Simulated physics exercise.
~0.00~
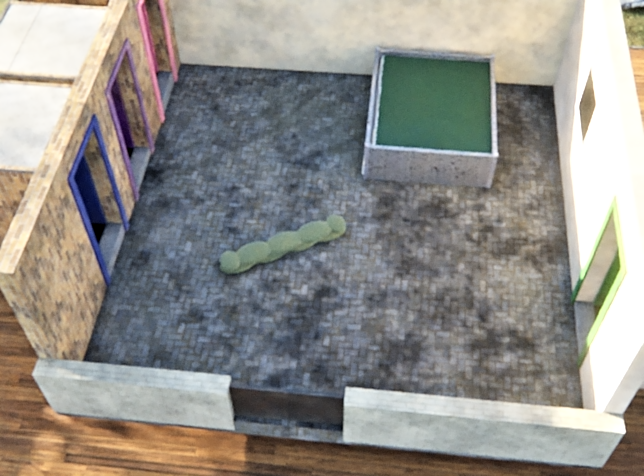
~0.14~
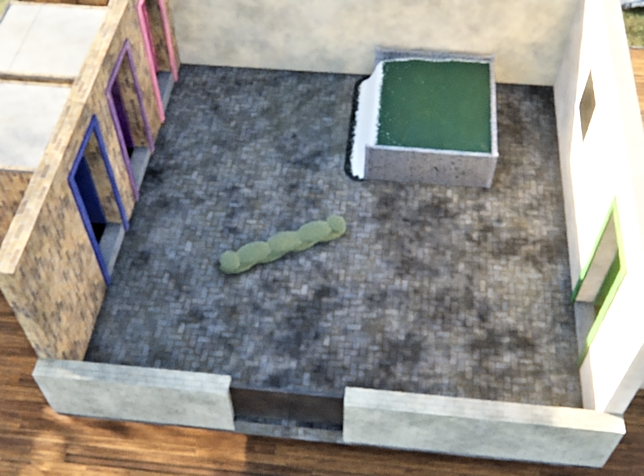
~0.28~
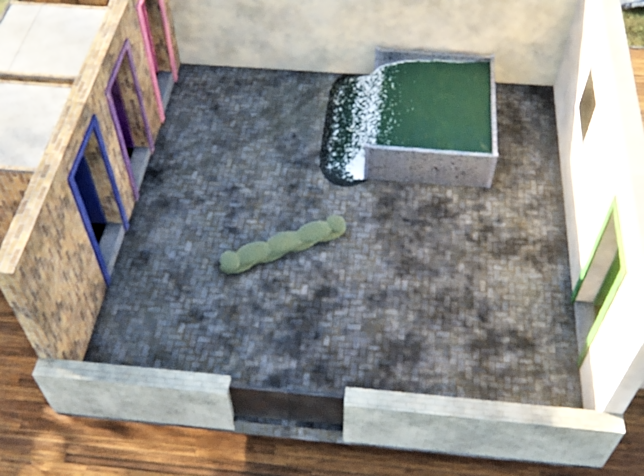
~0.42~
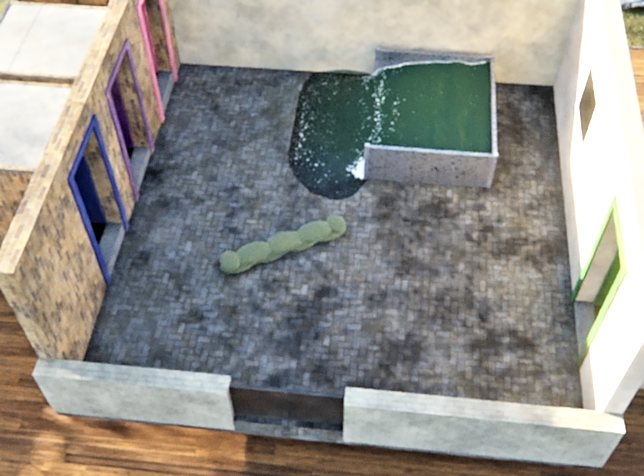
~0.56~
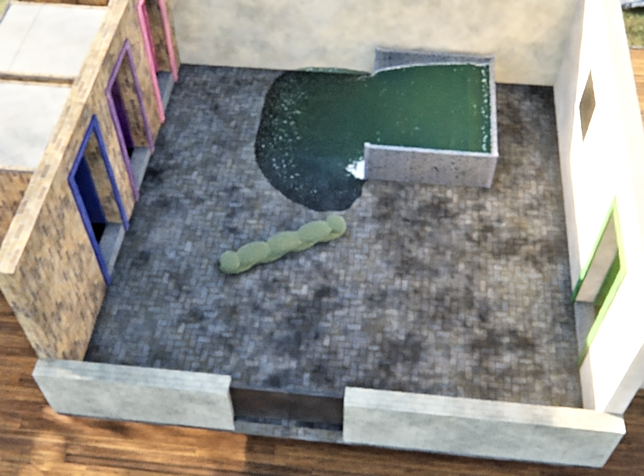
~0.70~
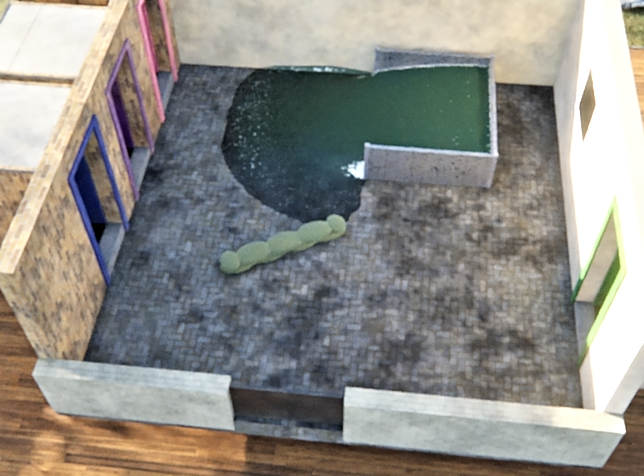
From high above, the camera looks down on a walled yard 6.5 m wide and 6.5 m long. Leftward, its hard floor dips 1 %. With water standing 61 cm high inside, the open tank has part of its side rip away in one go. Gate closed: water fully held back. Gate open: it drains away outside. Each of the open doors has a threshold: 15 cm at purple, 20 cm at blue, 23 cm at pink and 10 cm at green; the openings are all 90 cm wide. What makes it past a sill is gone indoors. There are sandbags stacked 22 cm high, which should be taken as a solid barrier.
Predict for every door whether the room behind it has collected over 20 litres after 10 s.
As I see it, the purple door is going to top the limit, the blue door is going to fall short of the limit, the pink door is going to top the limit, the green door is going to fall short of the limit.
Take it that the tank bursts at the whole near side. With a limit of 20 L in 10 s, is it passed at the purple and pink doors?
Well, against that limit, at purple it's within bounds, and at pink it's within bounds.
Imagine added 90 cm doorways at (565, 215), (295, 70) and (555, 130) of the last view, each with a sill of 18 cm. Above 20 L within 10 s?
The first one doesn't reach it, the second one doesn't reach it, and the third one doesn't reach it.
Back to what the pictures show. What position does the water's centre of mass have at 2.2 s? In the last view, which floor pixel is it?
At roughly (289, 128).
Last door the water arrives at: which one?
The answer is the green door.
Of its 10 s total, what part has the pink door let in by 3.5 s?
Roughly 95 percent is in by then.
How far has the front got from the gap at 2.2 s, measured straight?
I'd say close to 5.0 m.
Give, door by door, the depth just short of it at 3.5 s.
Measured in centimetres, the purple door gives 21, the blue door 13, the pink door 26 and the green door 0.
After 1.4 s water covers 35 % of the floor and is deepest (39 cm) near (177, 77); purple door 17 cm at the sill, 0 L in, blue door not reached, pink door 32 cm at the sill, 1 L in, green door not reached.
After 2.2 s water covers 40 % of the floor and is deepest (44 cm) near (182, 63); purple door 27 cm at the sill, 17 L in, blue door 11 cm at the sill, 0 L in, pink door 41 cm at the sill, 45 L in, green door not reached.
After 3.5 s water covers 45 % of the floor and is deepest (26 cm) near (170, 98); purple door 21 cm at the sill, 62 L in, blue door 13 cm at the sill, 0 L in, pink door 26 cm at the sill, 112 L in, green door not reached.
After 6.0 s water covers 60 % of the floor and is deepest (23 cm) near (75, 388); purple door 10 cm at the sill, 71 L in, blue door 8 cm at the sill, 0 L in, pink door 11 cm at the sill, 116 L in, green door not reached.
After 10.0 s water covers 95 % of the floor and is deepest (10 cm) near (75, 388); purple door 9 cm at the sill, 71 L in, blue door 9 cm at the sill, 0 L in, pink door 8 cm at the sill, 117 L in, green door 7 cm at the sill, 0 L in.
